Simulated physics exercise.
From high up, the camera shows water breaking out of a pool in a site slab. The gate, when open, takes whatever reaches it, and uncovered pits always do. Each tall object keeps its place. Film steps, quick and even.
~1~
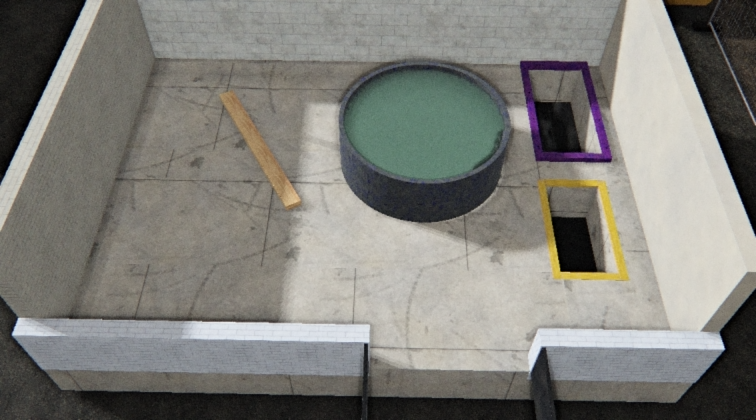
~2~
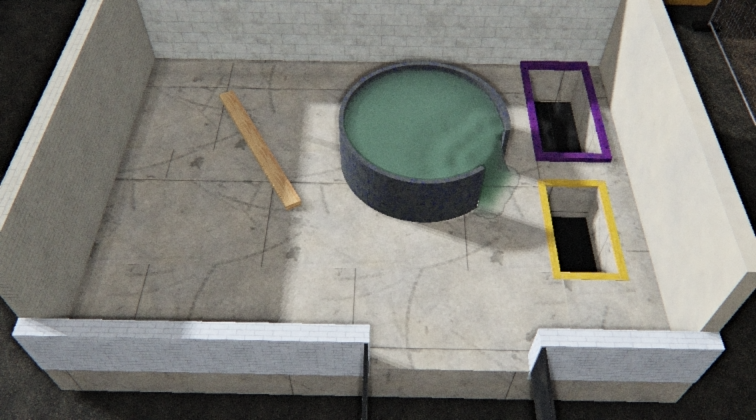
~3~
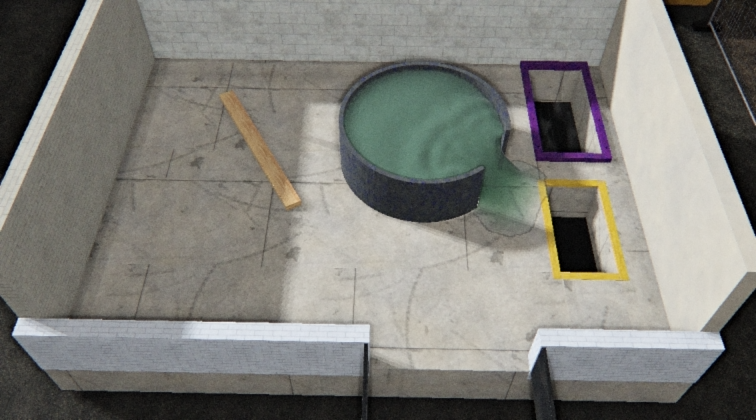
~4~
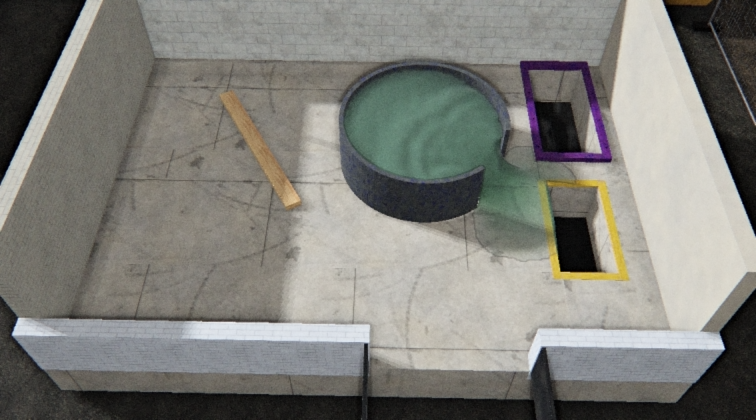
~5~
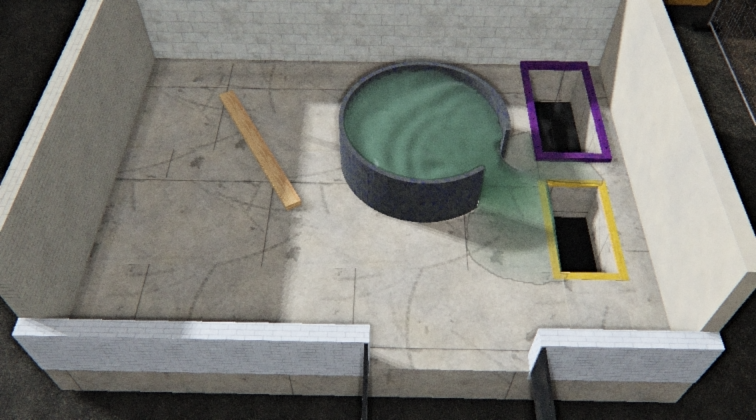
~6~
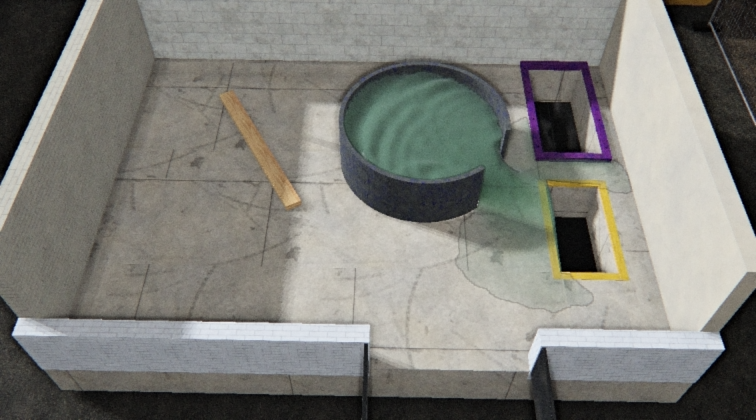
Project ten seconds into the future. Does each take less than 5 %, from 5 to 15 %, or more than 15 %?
It ends like this: The gate takes less than 5 %; the purple pit takes less than 5 %; the yellow pit takes more than 15 %.
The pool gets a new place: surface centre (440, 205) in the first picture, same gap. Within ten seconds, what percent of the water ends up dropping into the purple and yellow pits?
The purple pit gets roughly 8 per cent and the yellow pit roughly 45 per cent.
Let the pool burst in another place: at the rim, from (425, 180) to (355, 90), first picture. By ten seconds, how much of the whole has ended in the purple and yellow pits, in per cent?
Purple 4 %, yellow 4 %.
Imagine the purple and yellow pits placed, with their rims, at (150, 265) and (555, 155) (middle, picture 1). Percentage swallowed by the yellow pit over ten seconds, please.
Share for yellow, in per cent: 25.
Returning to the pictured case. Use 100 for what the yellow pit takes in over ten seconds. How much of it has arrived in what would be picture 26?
Near 55 in a hundred.
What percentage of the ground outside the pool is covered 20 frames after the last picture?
That should be about 20 %.
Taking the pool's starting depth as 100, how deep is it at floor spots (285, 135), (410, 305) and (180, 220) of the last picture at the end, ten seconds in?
Going place by place: 0 %, 2 % and 0 %.
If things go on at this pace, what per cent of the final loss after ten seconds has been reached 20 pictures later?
My estimate is roughly 55 percent.
A moment on, water covers 15 % of the floor; the gate 0 %, the purple pit 0 %, the yellow pit 14 %.
Next, water covers 15 % of the floor; the gate 0 %, the purple pit 0 %, the yellow pit 24 %.
Then, water covers 20 % of the floor; the gate 1 %, the purple pit 0 %, the yellow pit 36 %.
Later, water covers 20 % of the floor; the gate 2 %, the purple pit 1 %, the yellow pit 54 %.
In the end, water covers 15 % of the floor; the gate 2 %, the purple pit 1 %, the yellow pit 68 %.
